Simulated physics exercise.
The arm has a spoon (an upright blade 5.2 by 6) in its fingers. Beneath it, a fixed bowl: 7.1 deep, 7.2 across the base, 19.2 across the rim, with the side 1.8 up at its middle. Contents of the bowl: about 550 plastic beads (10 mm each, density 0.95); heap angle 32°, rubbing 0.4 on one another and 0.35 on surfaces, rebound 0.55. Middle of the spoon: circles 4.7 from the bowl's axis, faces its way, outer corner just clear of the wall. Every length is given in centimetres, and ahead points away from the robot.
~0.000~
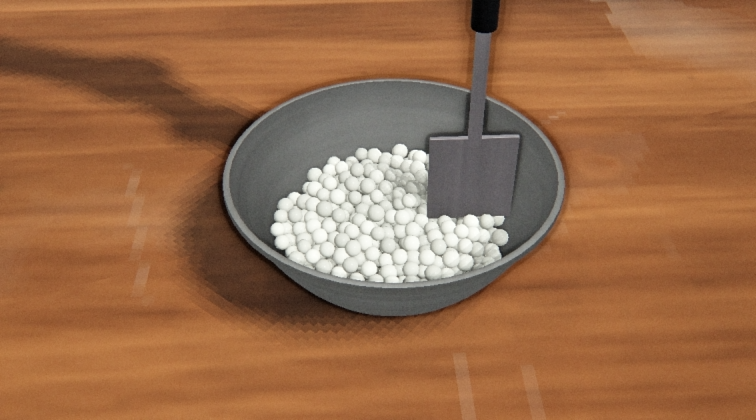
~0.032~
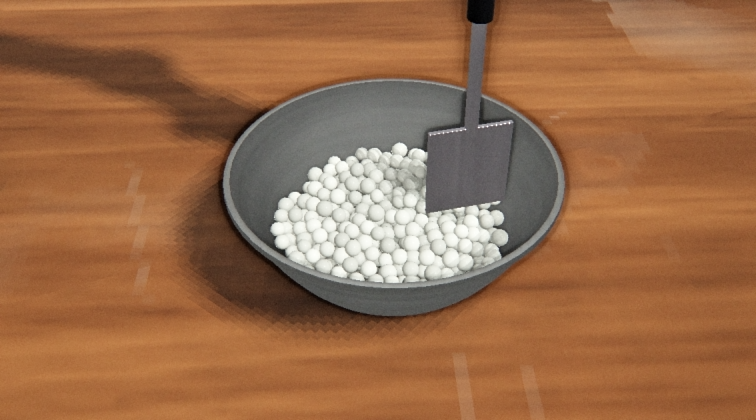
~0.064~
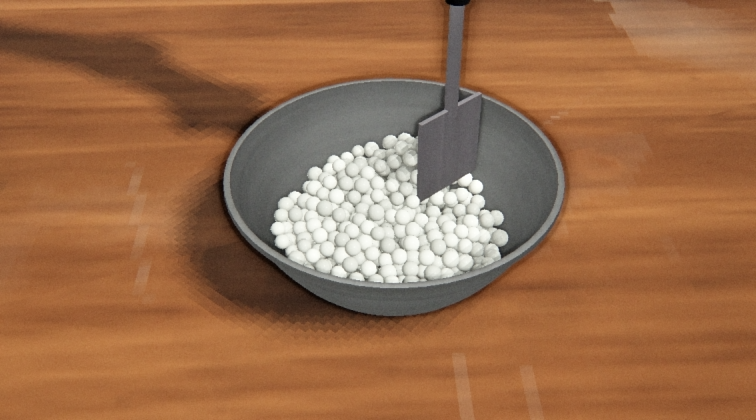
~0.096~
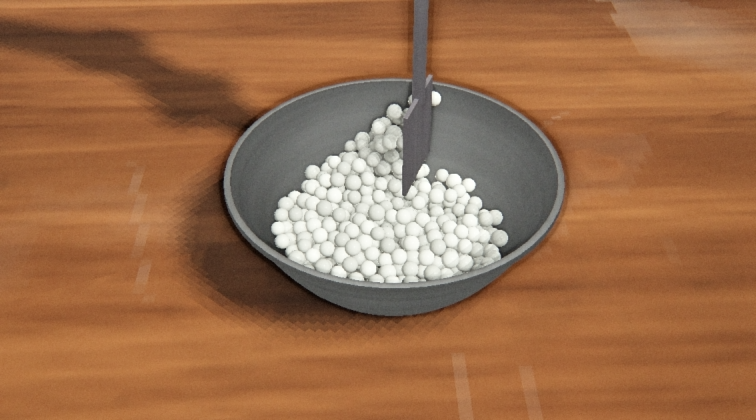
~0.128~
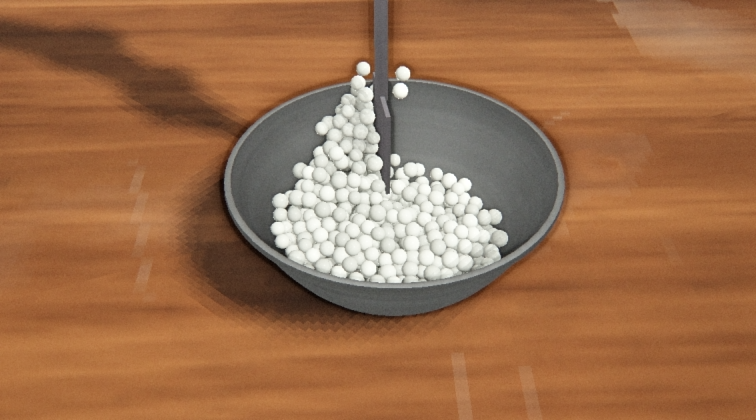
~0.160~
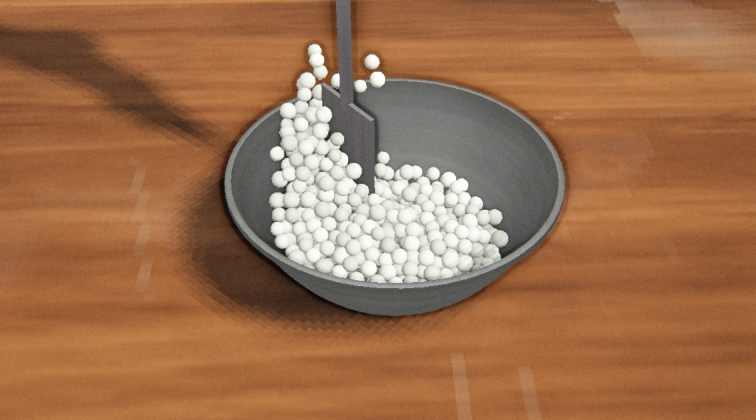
To begin with, a flat gray blade on a thin handle stands at the right of a gray bowl of white beads on a wooden surface. It turns and sweeps left along the back, pushing beads into a steep heap at the left rim, while a few fly above the edge.
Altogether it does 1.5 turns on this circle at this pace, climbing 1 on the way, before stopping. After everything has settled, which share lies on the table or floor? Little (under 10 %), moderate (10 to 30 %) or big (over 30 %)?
Moderate.
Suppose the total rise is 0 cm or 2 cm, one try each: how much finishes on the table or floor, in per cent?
It comes to about 30 per cent and about 10 per cent.
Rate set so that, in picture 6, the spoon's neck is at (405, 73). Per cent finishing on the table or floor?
About 5 per cent.
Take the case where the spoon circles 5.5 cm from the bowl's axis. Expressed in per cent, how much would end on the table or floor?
Then about 0 %.
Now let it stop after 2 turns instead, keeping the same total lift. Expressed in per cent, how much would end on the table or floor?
Close to 20 in a hundred.
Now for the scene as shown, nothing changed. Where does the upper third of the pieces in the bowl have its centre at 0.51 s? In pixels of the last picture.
Around (400, 205).
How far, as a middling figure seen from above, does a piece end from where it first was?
I'd put it at roughly 1 centimetres.
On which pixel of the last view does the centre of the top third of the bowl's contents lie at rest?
Near (385, 227).
After 0.34 s, 284° round, highest piece 10 above the table; 500 in the bowl, 15 on the table or floor, 31 in flight or on the tool.
After 0.51 s, 83° round, highest piece 9 above the table; 462 in the bowl, 65 on the table or floor, 19 in flight or on the tool.
After 0.80 s, 180° round, highest piece 5 above the table; 456 in the bowl, 90 on the table or floor.
After 1.50 s, 180° round, highest piece 5 above the table; 456 in the bowl, 90 on the table or floor.
At rest, 456 in the bowl, 90 on the table or floor. That is 16 % on the table or floor.
